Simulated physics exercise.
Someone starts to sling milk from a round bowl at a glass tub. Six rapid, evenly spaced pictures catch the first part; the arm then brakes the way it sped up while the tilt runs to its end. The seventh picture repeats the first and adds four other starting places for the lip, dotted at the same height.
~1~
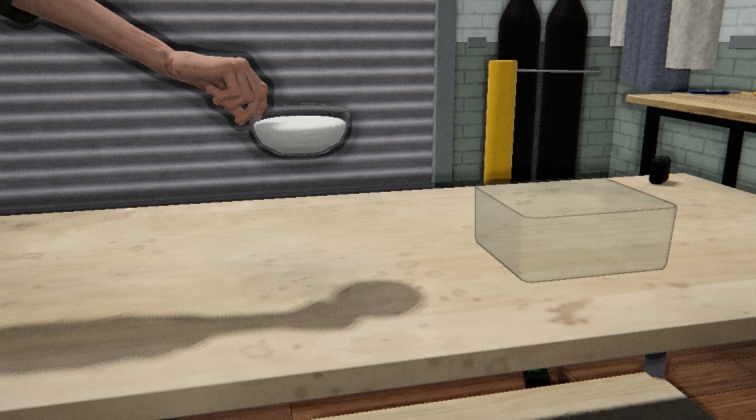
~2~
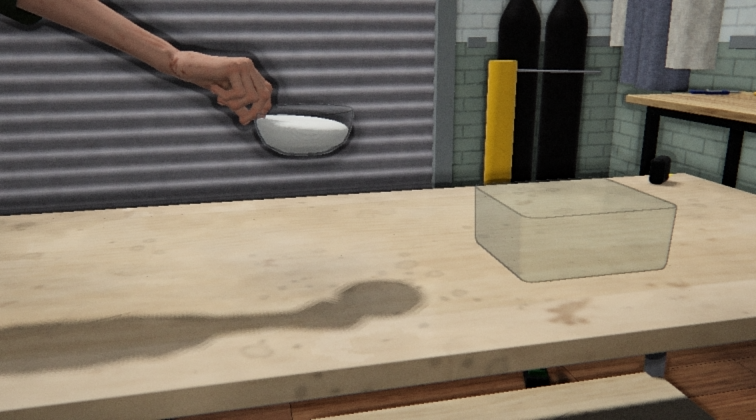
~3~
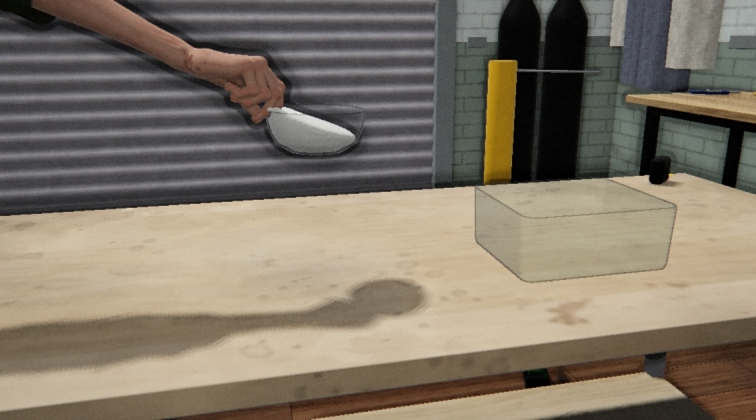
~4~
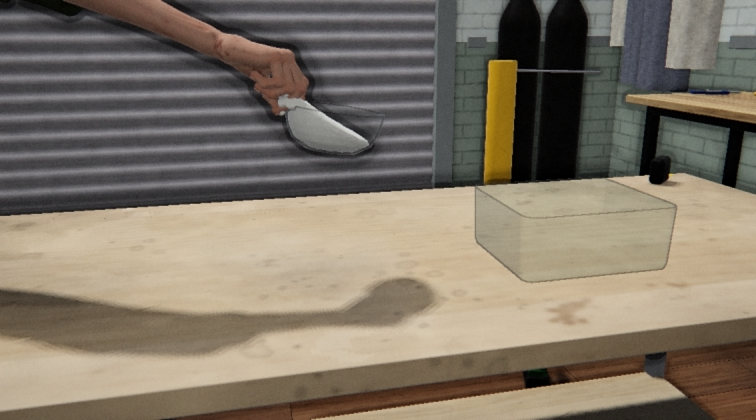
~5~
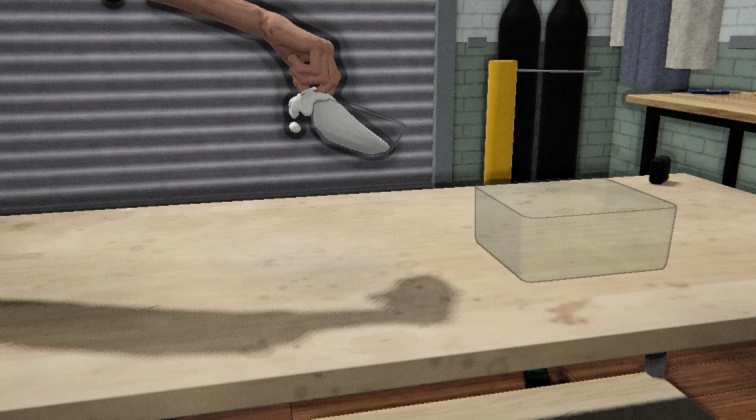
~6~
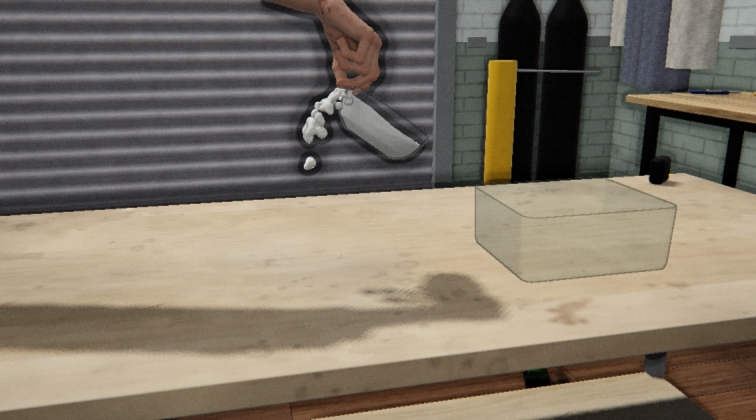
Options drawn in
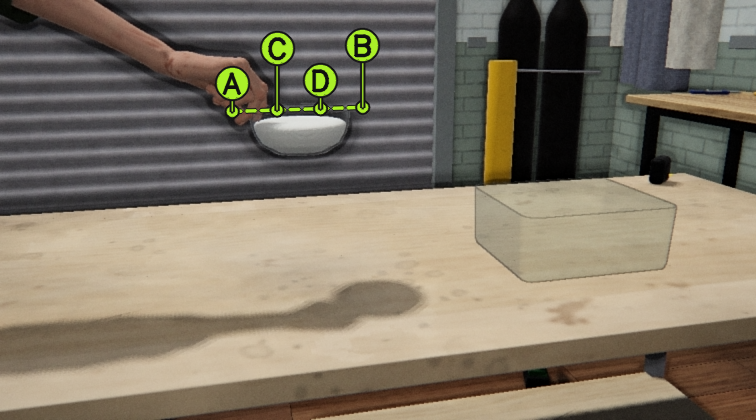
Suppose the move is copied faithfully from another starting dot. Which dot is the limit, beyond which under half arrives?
I would pick place D.
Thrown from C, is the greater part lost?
Yes.
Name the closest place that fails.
Place C.
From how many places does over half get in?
Two of the four.
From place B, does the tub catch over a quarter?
Yes.
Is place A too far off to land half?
Yes.
On the marked copy, A at (232, 111); B at (362, 107); C at (277, 110); D at (320, 108).
With A, about 0 % lands in the tub, 95 % falls short and 5 % goes beside or beyond.
With B, about 70 % lands in the tub, 12 % falls short and 18 % goes beside or beyond.
With C, about 19 % lands in the tub, 74 % falls short and 7 % goes beside or beyond.
With D, about 69 % lands in the tub, 15 % falls short and 16 % goes beside or beyond.
